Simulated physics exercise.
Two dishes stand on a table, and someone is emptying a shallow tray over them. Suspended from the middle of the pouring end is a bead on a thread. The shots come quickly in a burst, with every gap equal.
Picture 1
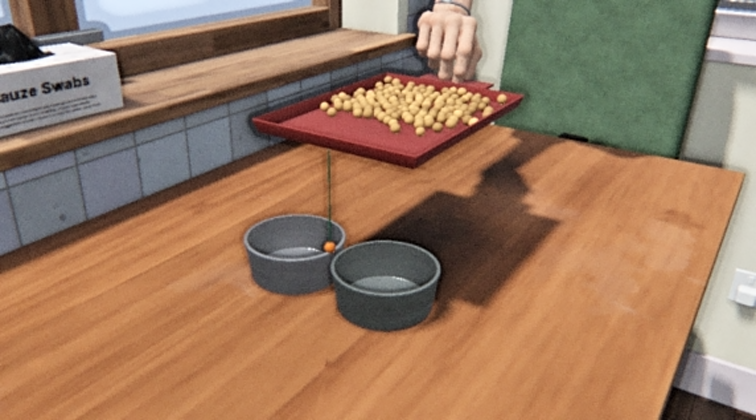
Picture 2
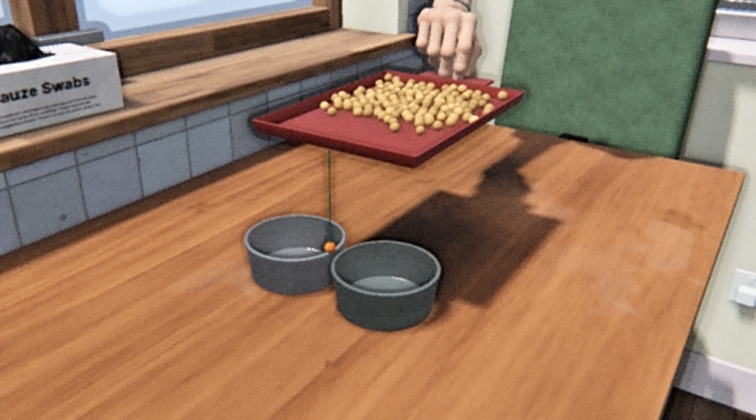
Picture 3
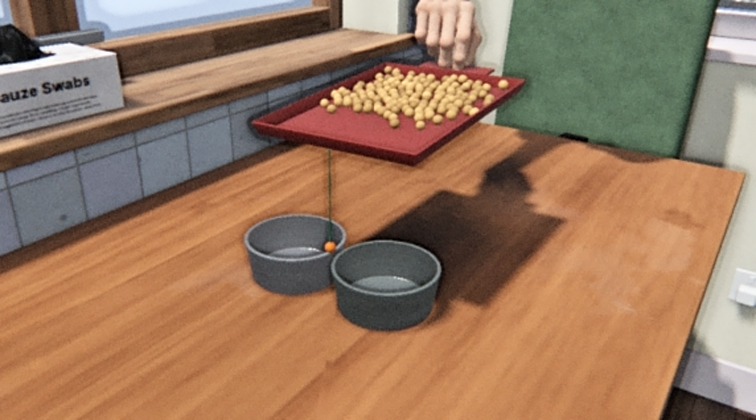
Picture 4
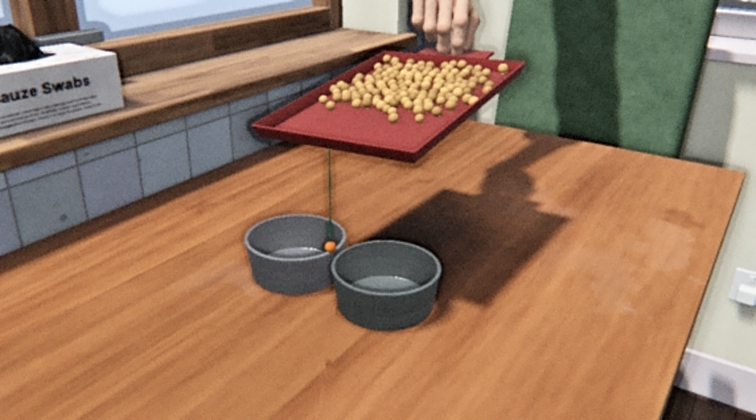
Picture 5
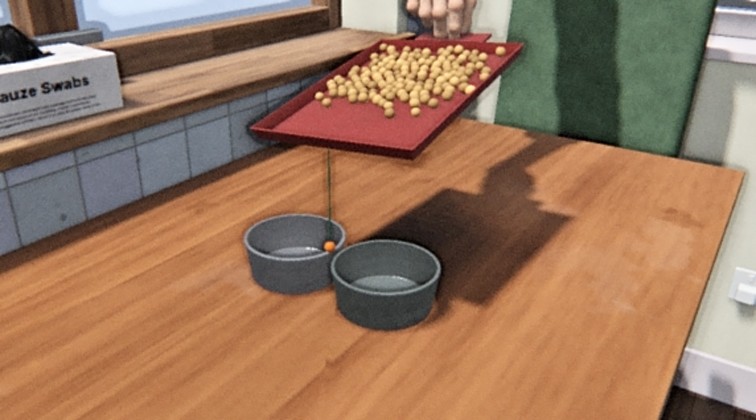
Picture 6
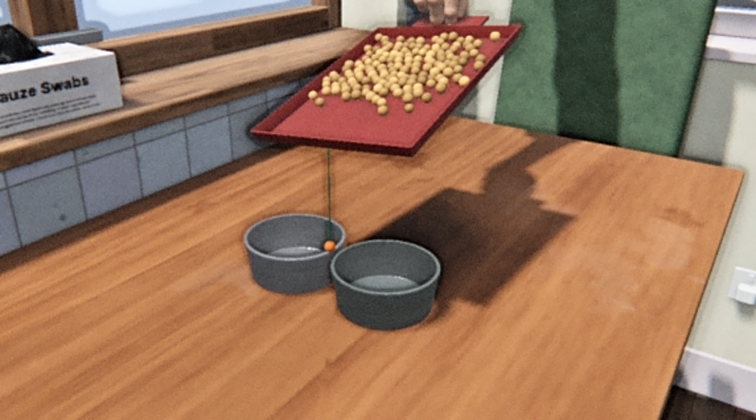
A shallow red tray of round wooden beads, held by a hand above two grey dishes on a table, tilted gradually steeper as its far side rose, and the beads shifted slightly toward the left.
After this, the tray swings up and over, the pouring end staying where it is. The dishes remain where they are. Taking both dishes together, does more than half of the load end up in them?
The dishes end up holding not even half.
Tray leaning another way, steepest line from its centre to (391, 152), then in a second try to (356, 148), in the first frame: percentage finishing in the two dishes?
Shares: About 20 in a hundred, then about 0 in a hundred.
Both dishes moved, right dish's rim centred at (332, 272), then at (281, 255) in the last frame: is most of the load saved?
Result - try one, past the halfway mark; try two, past the halfway mark.
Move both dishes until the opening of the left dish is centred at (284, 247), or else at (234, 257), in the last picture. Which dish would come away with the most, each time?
The first try: The left-side dish. The second: The left-side dish.
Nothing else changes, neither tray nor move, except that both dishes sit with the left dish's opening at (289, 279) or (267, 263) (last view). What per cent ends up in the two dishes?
First try: Roughly 20 per cent; second try: Roughly 60 per cent.
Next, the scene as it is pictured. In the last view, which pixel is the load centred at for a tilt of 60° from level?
Near (260, 195).
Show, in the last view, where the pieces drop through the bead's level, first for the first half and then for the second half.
Points: About (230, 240), then about (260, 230).
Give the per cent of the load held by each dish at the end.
I'd say some 20 in a hundred wind up in the left dish, and some 0 in a hundred in the right.
Soon, tray tipped steeply; about a third on the tray; about a third outside both; about a quarter in the air.
A while on, tray tipped right over; about a quarter in the left dish; most outside both; a stray few in the air.
Towards the end, tray tipped past a quarter turn; a stray few in the right dish; about a quarter in the left dish; most outside both.
Finally, tray tipped past a quarter turn; a stray few in the right dish; about a quarter in the left dish; most outside both.
